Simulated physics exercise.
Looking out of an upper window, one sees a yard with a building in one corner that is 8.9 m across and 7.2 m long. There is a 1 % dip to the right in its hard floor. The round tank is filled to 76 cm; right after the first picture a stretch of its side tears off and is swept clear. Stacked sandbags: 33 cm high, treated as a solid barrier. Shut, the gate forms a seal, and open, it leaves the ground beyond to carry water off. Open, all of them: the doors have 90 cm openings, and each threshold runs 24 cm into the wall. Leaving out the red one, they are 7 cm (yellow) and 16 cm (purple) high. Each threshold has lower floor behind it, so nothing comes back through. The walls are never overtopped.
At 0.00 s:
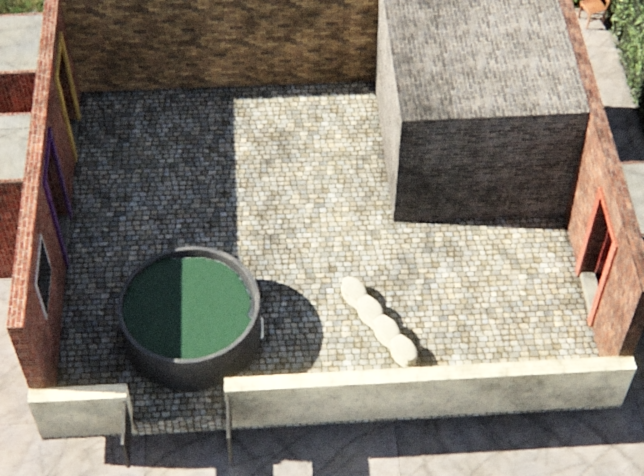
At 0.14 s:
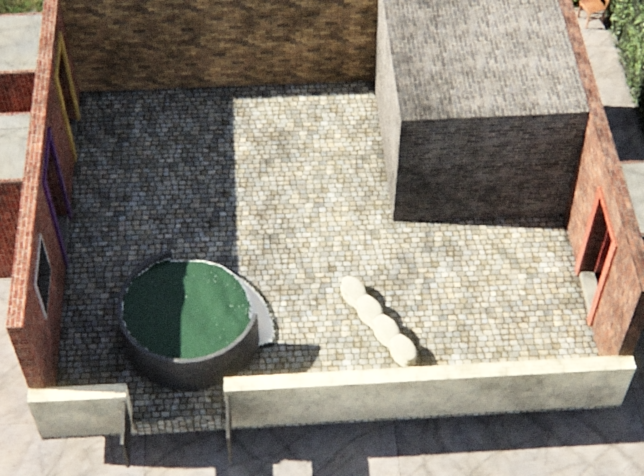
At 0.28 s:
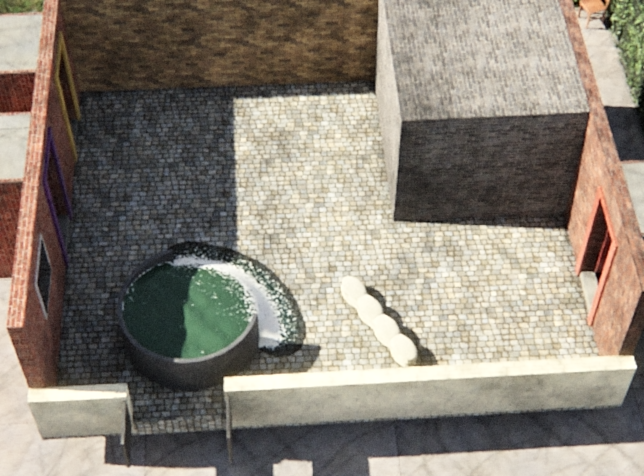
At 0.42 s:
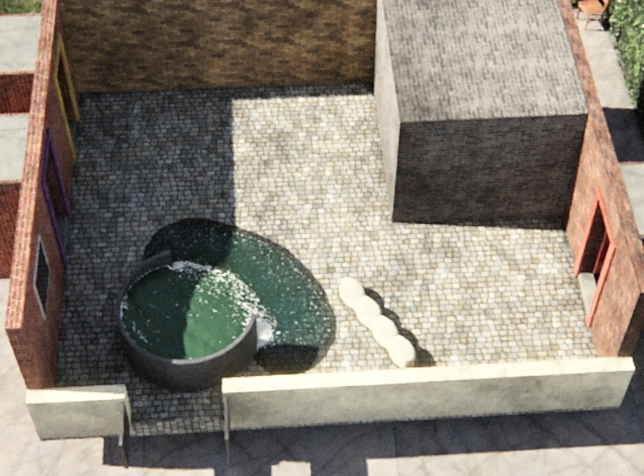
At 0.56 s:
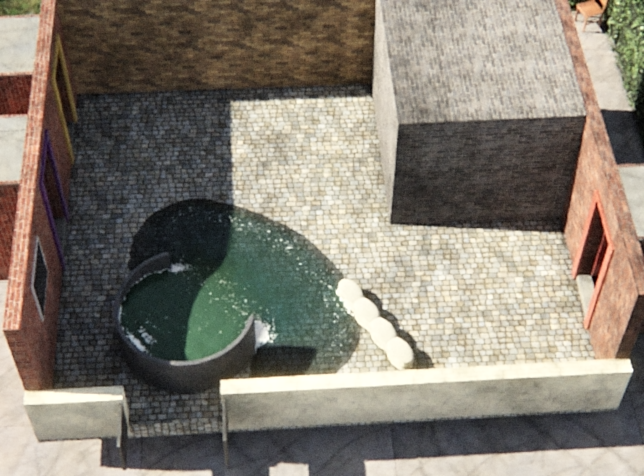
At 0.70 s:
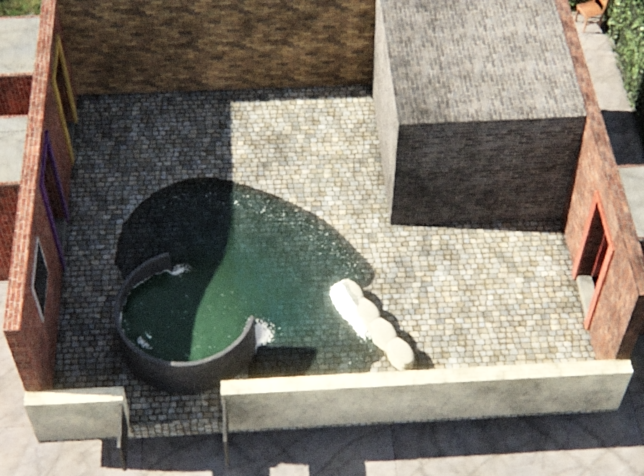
In a walled yard with a block-shaped building in one corner, the far side of a round tank broke open, and green water poured out, spreading across the paving and around the pale sandbags.
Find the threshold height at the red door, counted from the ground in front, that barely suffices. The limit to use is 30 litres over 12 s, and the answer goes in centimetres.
It barely suffices at around 5.5 cm.
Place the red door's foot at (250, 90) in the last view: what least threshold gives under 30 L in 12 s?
Close to 12.0 cm at the least.
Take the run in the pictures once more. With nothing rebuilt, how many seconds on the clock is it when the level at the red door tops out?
At roughly 11.0 s.
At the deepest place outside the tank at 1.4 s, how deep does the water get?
Roughly 32 cm.
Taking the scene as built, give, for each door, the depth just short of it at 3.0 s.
Depths in cm: Yellow 2, red 4, purple 1.
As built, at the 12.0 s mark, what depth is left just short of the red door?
Depth: Near 9.5 cm.
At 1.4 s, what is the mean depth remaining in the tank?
Near 33 cm, averaged.
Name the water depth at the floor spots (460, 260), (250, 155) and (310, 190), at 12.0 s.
Approx. 5 / 5 / 5 cm.
After 1.4 s water covers 50 % of the floor, deepest (32 cm) near (337, 309); it has not reached the red door.
After 3.0 s water covers 70 % of the floor, deepest (42 cm) near (373, 96); 4 cm at the red door, 0 litres in over its 13 cm threshold.
After 12.0 s water covers 100 % of the floor, deepest (12 cm) near (592, 361); 9 cm at the red door, 0 litres in over its 13 cm threshold.
At the red door as built, the water arrived by 2.8 s and peaked near 10 cm at 10.8 s.
Run again over the same 12 s with other heights there, 39 litres in over 5 cm, 15 litres over 6.5 cm. The limit of 30 litres is kept from about 5.5 cm up.
